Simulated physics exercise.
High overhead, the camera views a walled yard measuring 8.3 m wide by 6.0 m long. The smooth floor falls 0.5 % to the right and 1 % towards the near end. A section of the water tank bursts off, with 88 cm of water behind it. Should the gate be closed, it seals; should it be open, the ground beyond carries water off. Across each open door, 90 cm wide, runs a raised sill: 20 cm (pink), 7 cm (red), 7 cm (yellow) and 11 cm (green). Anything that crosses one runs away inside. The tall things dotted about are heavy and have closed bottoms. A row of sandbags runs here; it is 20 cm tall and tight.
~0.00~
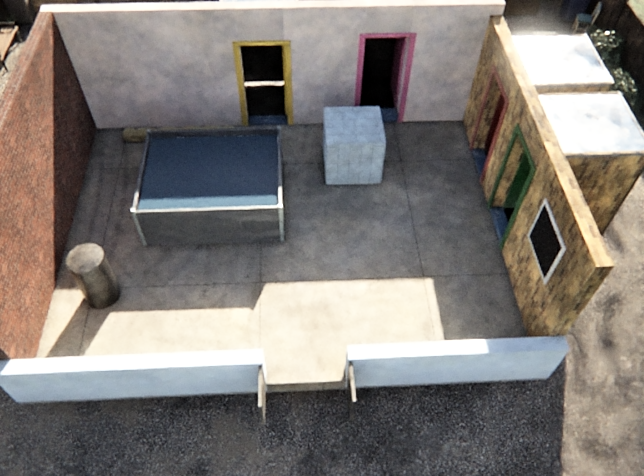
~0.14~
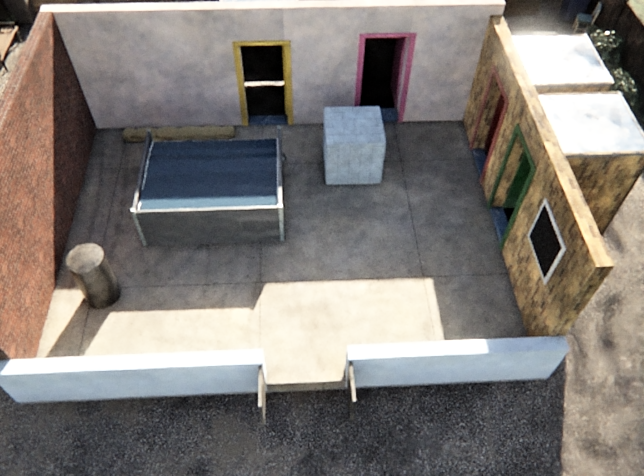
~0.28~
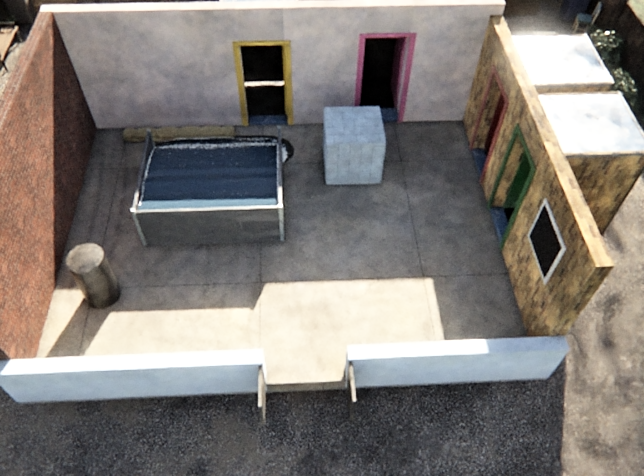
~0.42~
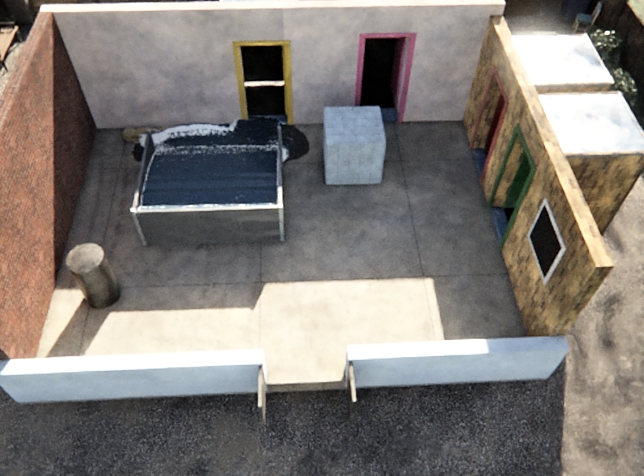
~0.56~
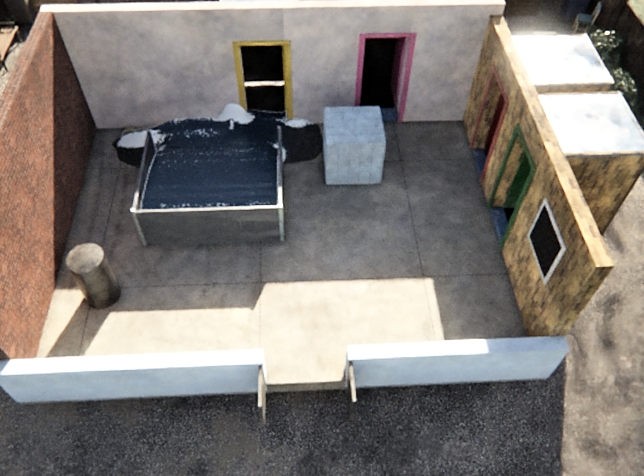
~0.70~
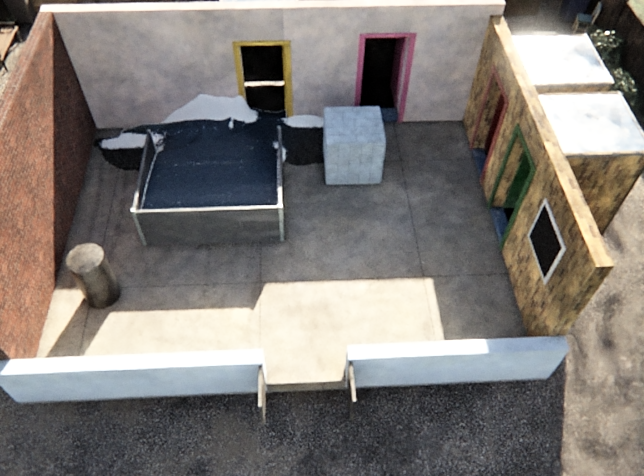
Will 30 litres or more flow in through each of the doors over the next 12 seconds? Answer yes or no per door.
Pink door: No, red door: Yes, yellow door: Yes, green door: No.
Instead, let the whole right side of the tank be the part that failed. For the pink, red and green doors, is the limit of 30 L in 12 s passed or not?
Door pink stays within, door red goes beyond, door green goes beyond.
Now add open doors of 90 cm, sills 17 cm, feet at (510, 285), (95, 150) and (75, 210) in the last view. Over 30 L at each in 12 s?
Less, more, less.
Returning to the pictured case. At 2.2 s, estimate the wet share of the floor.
Roughly 30 percent.
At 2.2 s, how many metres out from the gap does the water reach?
Roughly 5.6 metres out.
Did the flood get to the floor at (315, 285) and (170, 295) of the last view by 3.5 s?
Untouched, soaked.
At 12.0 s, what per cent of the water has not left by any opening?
I'd put it at some 72 percent still there.
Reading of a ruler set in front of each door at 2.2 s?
Pink 10 cm, red 0 cm, yellow 34 cm, green 0 cm.
After 1.4 s water covers 20 % of the floor and is deepest (62 cm) near (98, 130); pink door 5 cm at the sill, 0 L in, red door not reached, yellow door 47 cm at the sill, 362 L in, green door not reached.
After 2.2 s water covers 30 % of the floor and is deepest (50 cm) near (106, 130); pink door 10 cm at the sill, 0 L in, red door not reached, yellow door 34 cm at the sill, 623 L in, green door not reached.
After 3.5 s water covers 50 % of the floor and is deepest (39 cm) near (455, 122); pink door 16 cm at the sill, 0 L in, red door 16 cm at the sill, 48 L in, yellow door 20 cm at the sill, 782 L in, green door 4 cm at the sill, 0 L in.
After 7.0 s water covers 85 % of the floor and is deepest (20 cm) near (460, 362); pink door 11 cm at the sill, 0 L in, red door 11 cm at the sill, 114 L in, yellow door 12 cm at the sill, 913 L in, green door 5 cm at the sill, 0 L in.
After 12.0 s water covers 95 % of the floor and is deepest (14 cm) near (513, 359); pink door 6 cm at the sill, 0 L in, red door 7 cm at the sill, 139 L in, yellow door 6 cm at the sill, 940 L in, green door 11 cm at the sill, 2 L in.
